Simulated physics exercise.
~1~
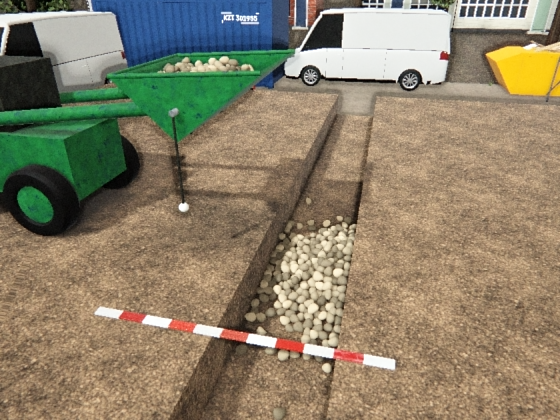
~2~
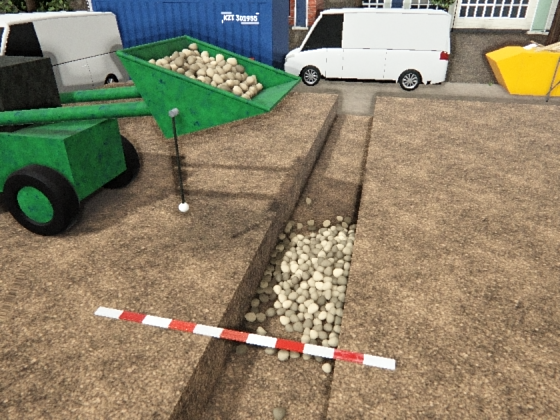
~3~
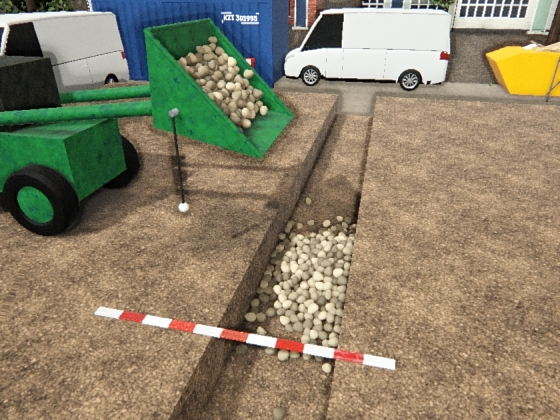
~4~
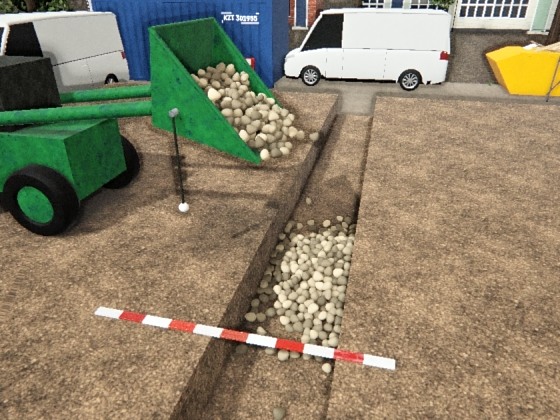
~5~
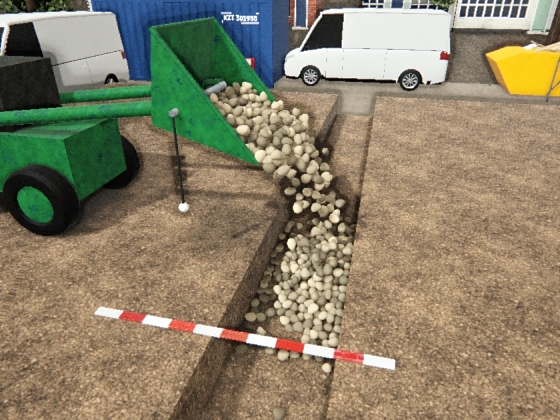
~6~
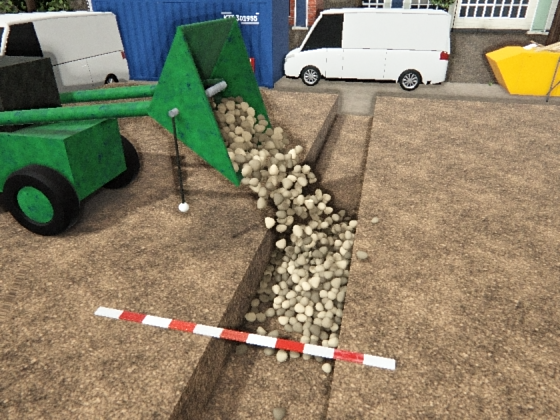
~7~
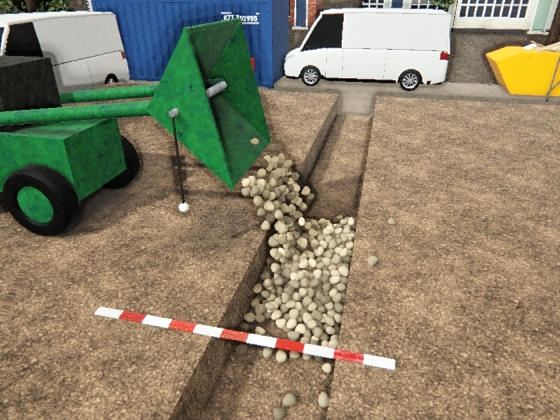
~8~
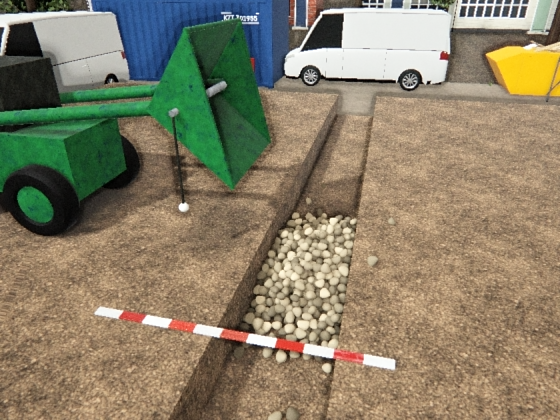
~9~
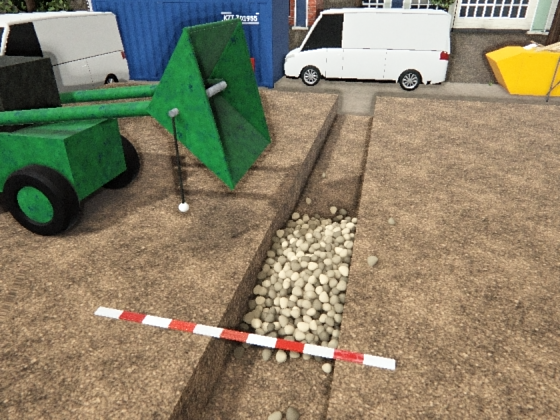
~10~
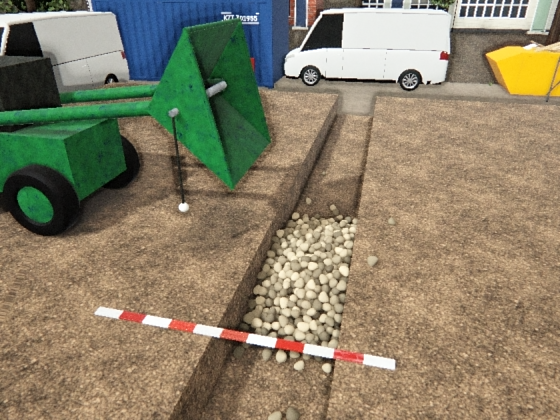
In the video, a green loader bucket filled with round pale stones tips forward beside a straight-sided trench already holding some stones, and its load slides out and tumbles in, leaving the bucket empty and steeply tilted above a fuller pile in the trench.
